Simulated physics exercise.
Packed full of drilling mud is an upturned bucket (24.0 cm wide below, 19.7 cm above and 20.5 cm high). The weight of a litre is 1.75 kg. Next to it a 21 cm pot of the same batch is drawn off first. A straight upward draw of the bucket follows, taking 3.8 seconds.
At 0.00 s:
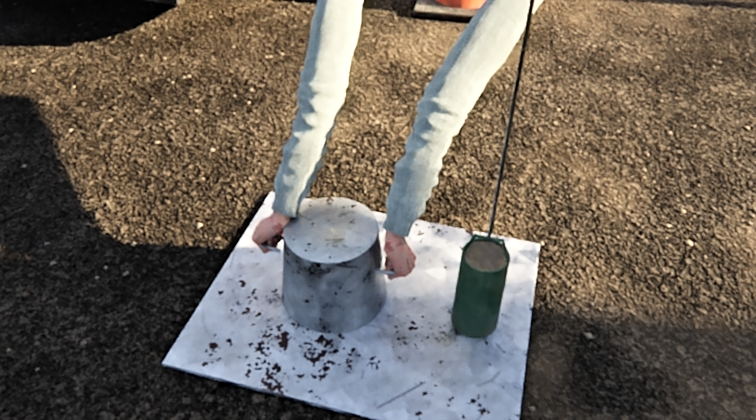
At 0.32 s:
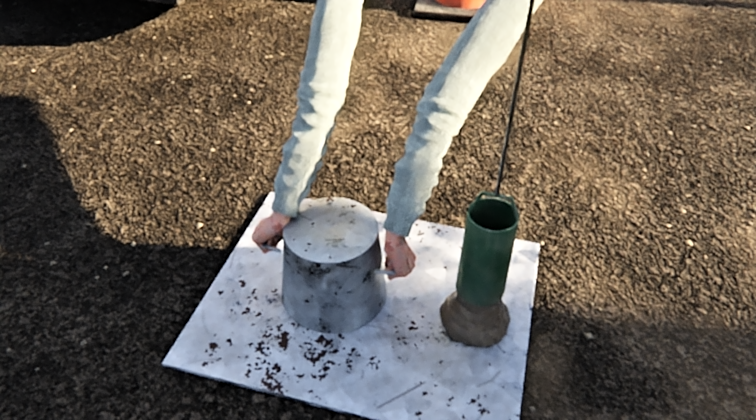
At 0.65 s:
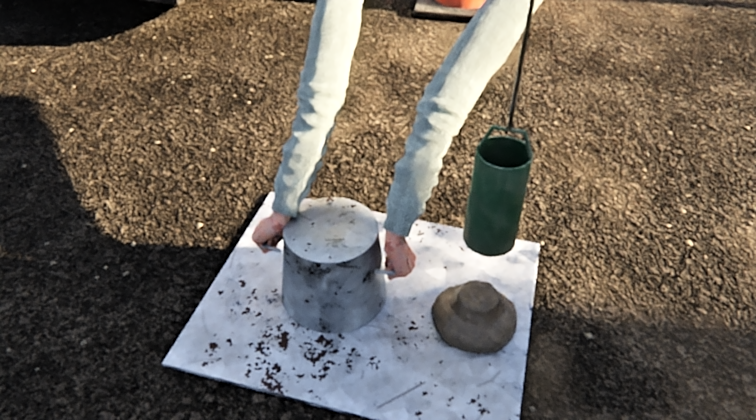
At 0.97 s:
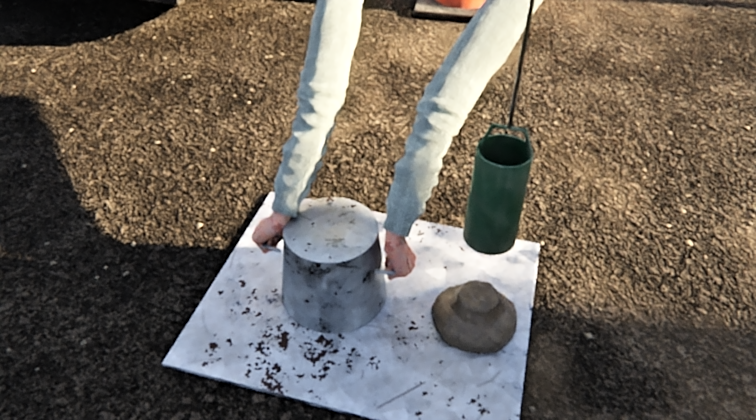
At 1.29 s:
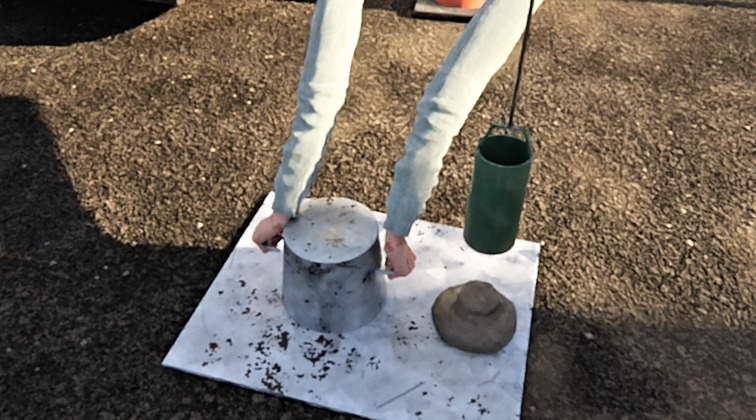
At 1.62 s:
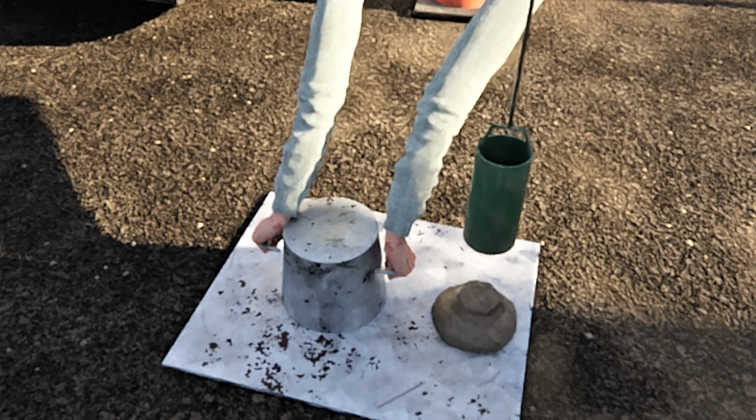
Hands gripping an upturned grey bucket on a speckled white board as a green cylinder rises beside it, leaving a slumped brown mound.
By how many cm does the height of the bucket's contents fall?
Roughly 9 cm.
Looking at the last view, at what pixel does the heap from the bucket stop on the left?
I'd mark it at about (252, 303).
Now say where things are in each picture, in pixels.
The first picture shows middle of the pot's mouth at (486, 255), still down; middle of the bucket's top at (331, 229), not yet moved.
The second picture shows middle of the pot's mouth at (493, 215), raised 11 cm; middle of the bucket's top at (331, 229), not yet moved.
The third picture shows middle of the pot's mouth at (504, 153), raised 26 cm; the pot's heap 9.2 cm high and 19 cm wide, top at (479, 295); middle of the bucket's top at (331, 229), not yet moved.
The fourth picture shows middle of the pot's mouth at (505, 151), raised 26 cm; the pot's heap 9.1 cm high and 19 cm wide, top at (479, 295); middle of the bucket's top at (331, 229), not yet moved.
The fifth picture shows middle of the pot's mouth at (505, 151), raised 26 cm; the pot's heap 9.1 cm high and 19 cm wide, top at (479, 295); middle of the bucket's top at (331, 229), not yet moved.
The sixth picture shows middle of the pot's mouth at (505, 151), raised 26 cm; the pot's heap 9.1 cm high and 19 cm wide, top at (479, 295); middle of the bucket's top at (331, 229), not yet moved.
After 2.6 s, the bucket is up 5.1 cm; the drilling mud has come down 4.5 cm to 16 cm and is 33 cm wide.
After 3.5 s, the bucket is up 13 cm; the drilling mud has come down 8.7 cm to 12 cm and is 39 cm wide.
After 4.5 s, the bucket is up 21 cm; the drilling mud has come down 8.8 cm to 12 cm and is 39 cm wide.
After 5.6 s, the bucket is clear; the drilling mud has come down 8.9 cm to 12 cm and is 39 cm wide.
After 6.0 s, at rest, the bucket is clear; the drilling mud has come down 8.9 cm to 12 cm and is 39 cm wide.
